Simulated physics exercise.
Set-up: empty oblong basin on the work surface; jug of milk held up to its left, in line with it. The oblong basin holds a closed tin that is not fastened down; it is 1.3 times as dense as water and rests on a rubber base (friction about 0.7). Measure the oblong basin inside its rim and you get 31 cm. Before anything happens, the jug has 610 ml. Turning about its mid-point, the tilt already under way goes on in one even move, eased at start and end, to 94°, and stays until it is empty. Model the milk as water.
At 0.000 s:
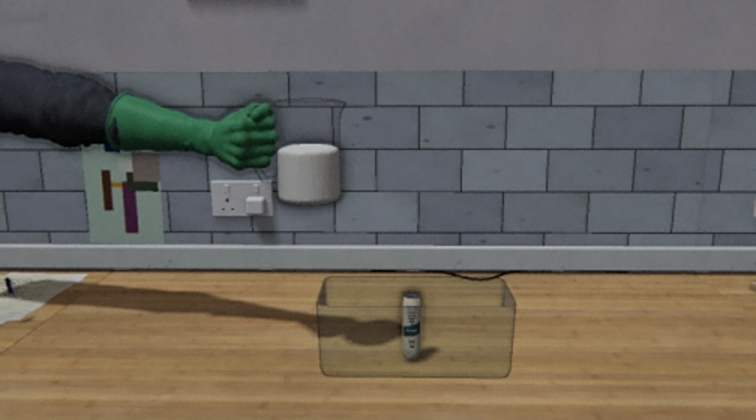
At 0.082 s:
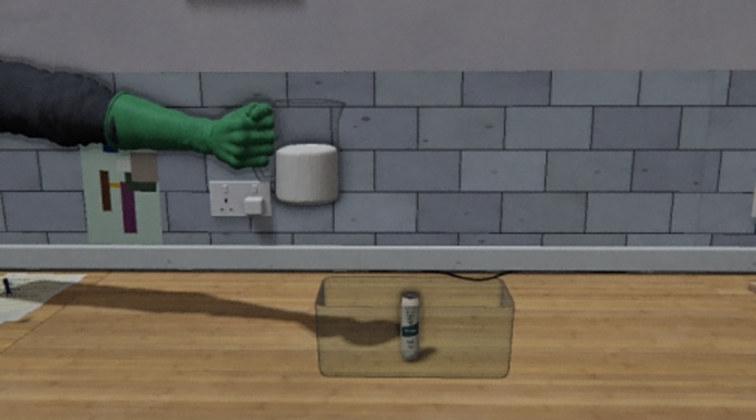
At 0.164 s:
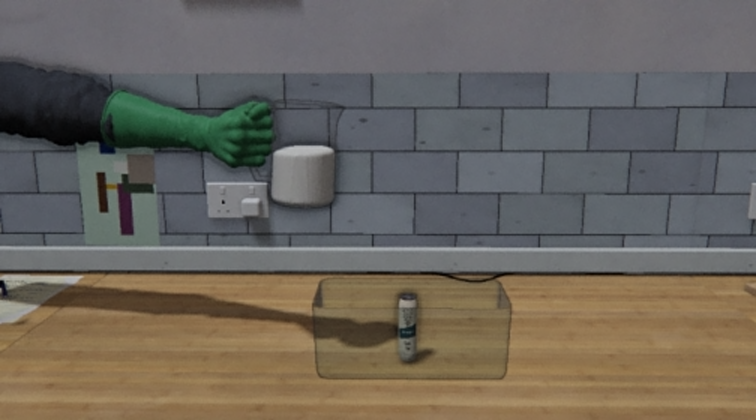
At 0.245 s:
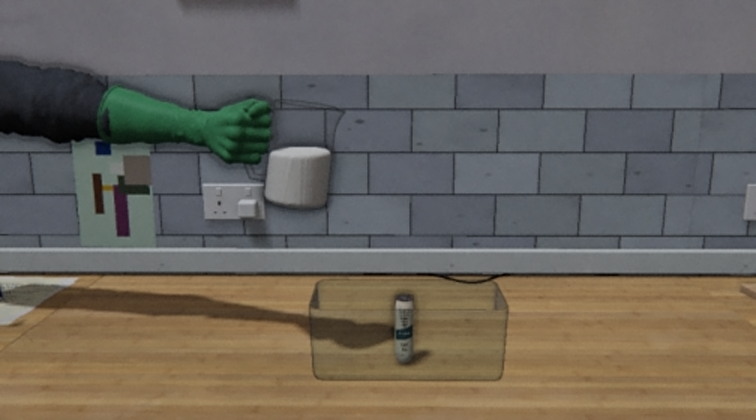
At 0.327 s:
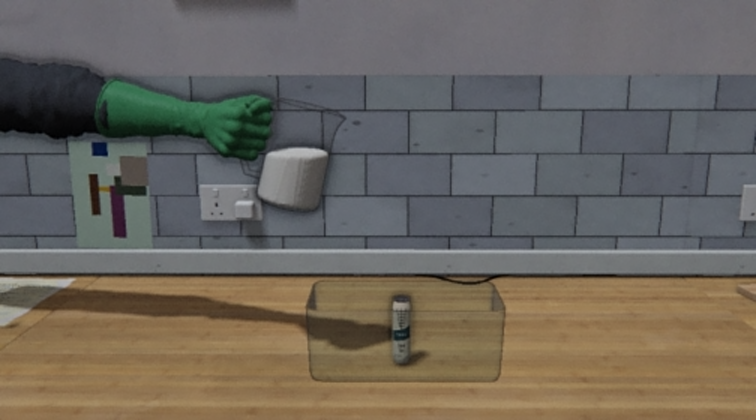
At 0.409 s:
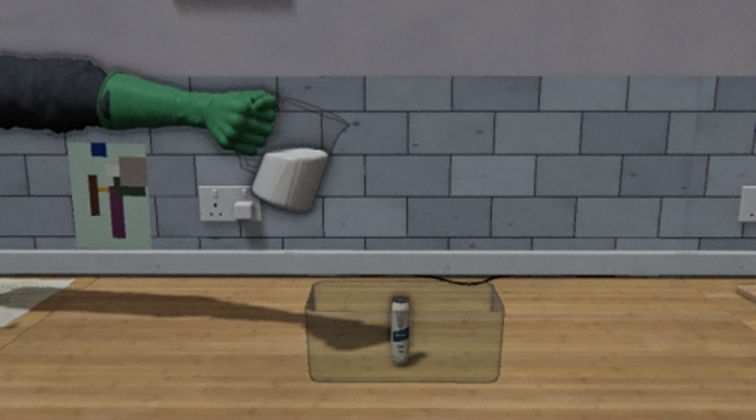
The footage shows a green-gloved hand holding a clear jug of white liquid above and left of a clear oblong basin with a small tin inside, gradually tilting the jug to the right while the tin stays still.
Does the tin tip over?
No - it ends up erect.
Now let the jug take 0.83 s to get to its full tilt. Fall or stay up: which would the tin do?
The tin stays on its base.
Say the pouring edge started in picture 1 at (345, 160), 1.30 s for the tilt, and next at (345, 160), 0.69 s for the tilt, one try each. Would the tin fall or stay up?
Trial 1 - tin tips; trial 2 - tin tips.
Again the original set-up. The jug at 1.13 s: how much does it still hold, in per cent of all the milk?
What remains is about 68 percent of it all.
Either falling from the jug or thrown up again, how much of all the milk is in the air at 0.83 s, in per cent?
Near 0 in a hundred.
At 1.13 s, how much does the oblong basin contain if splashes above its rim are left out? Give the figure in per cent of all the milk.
The fraction sits near 7 in a hundred.
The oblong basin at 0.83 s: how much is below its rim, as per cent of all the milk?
Some 0 per cent.
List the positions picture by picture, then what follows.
In the first frame, tilt 0°; pouring edge (346, 102); surface from (279, 148) to (338, 148); the oblong basin's rim runs from (321, 291) to (509, 292); the tin's top is at (412, 298).
In the second frame, tilt 1°; pouring edge (346, 103); surface from (278, 149) to (337, 149).
In the third frame, tilt 4°; pouring edge (345, 106); surface from (275, 151) to (335, 150).
In the fourth frame, tilt 8°; pouring edge (345, 111); surface from (271, 152) to (331, 152).
In the fifth frame, tilt 14°; pouring edge (347, 117); surface from (267, 155) to (329, 153).
In the sixth frame, tilt 21°; pouring edge (350, 124); surface from (262, 159) to (329, 154).
Then, 0.83 s in, the tilt is 66° and 100 per cent is still to pour; the tin stands where it began.
Then, 1.13 s in, the tilt is 90° and 69 per cent is still to pour; the tin stands where it began.
Then, 1.45 s in, the tilt is 94° and 27 per cent is still to pour; the tin stands where it began.
Then, 1.80 s in, the tilt is 94° and 10 per cent is still to pour; the tin stands where it began.
Finally, the tin stands where it began.
